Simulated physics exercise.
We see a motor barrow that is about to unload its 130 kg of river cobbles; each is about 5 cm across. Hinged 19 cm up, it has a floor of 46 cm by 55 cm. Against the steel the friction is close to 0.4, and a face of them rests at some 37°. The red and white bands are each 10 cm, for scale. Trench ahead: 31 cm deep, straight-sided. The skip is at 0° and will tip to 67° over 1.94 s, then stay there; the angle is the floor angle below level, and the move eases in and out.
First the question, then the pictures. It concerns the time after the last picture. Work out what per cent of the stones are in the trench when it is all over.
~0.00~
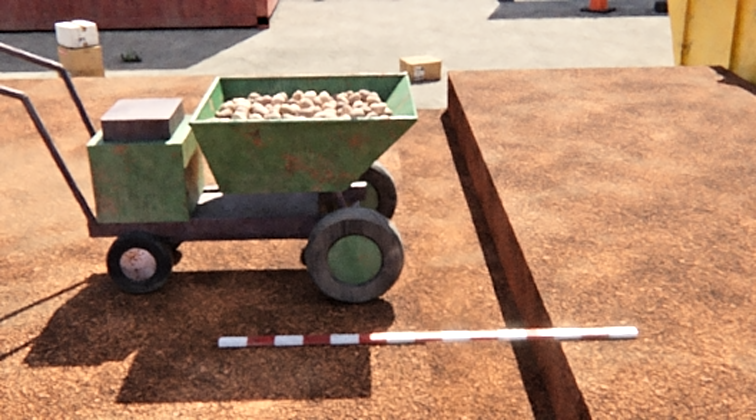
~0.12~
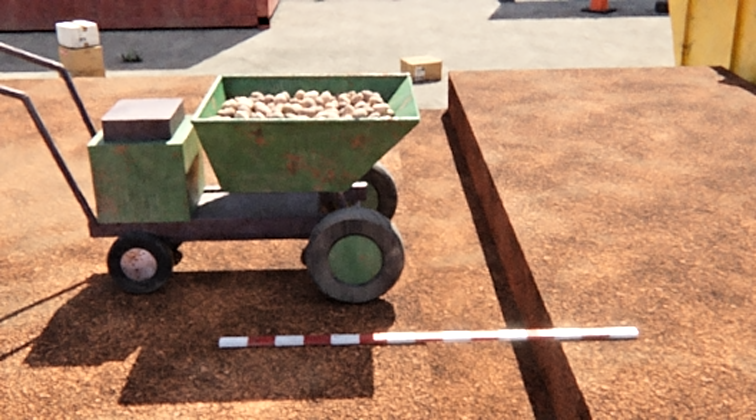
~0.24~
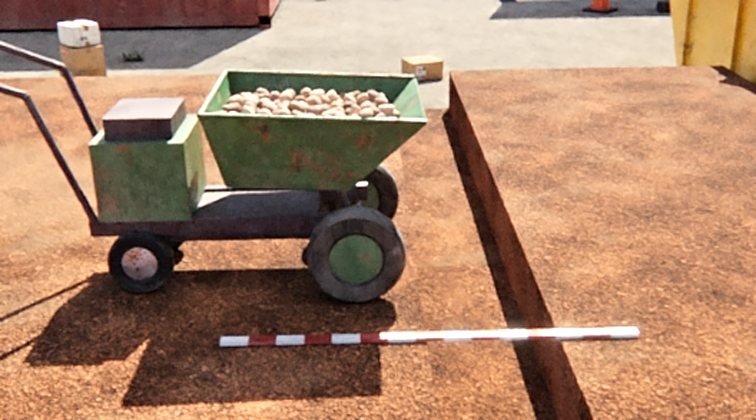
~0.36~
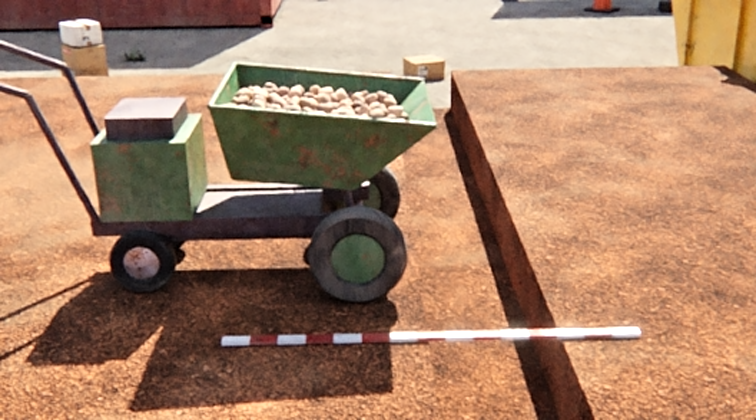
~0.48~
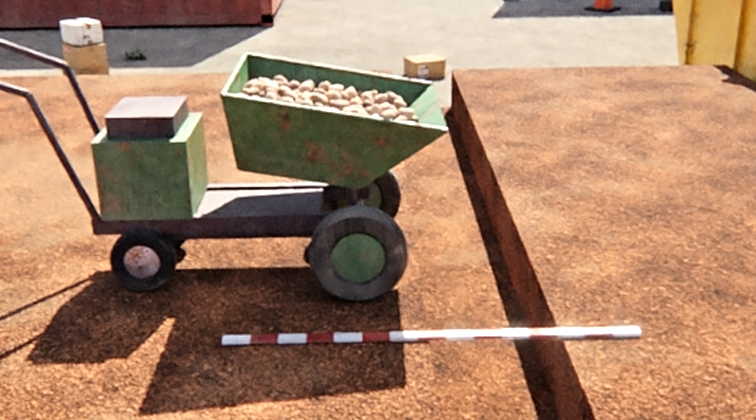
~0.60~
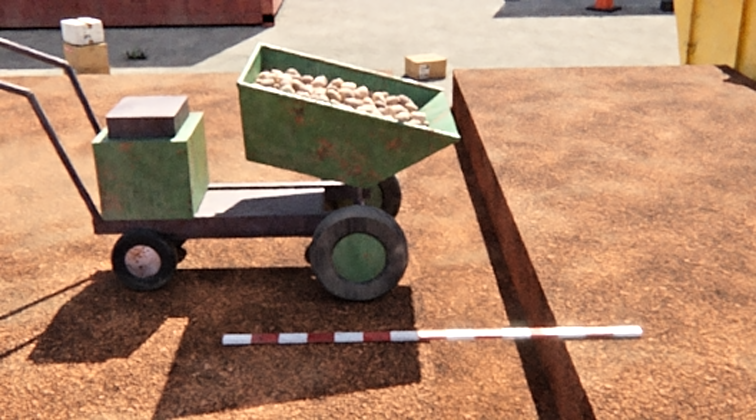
It comes to roughly 51 per cent.
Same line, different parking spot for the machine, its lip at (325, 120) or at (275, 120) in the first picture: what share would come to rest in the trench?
100 and 85 %.
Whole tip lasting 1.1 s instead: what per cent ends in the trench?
Then some 40 per cent would.
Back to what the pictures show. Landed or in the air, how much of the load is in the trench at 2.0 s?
Around 20 per cent of it.
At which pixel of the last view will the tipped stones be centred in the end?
Around (525, 291).
After 1.5 s the floor is at 57°; 98 % in the skip, 2 % in the trench; the foremost stones are at (530, 216).
After 2.0 s the floor is at 67°; 46 % in the skip, 18 % in the trench, 37 % past the trench; the foremost stones are at (658, 273).
After 2.4 s the floor is at 67°; 19 % in the skip, 29 % in the trench, 52 % past the trench; the foremost stones are at (712, 282).
After 4.3 s the floor is at 67°; 0 % in the skip, 51 % in the trench, 49 % past the trench; the foremost stones are at (702, 253).
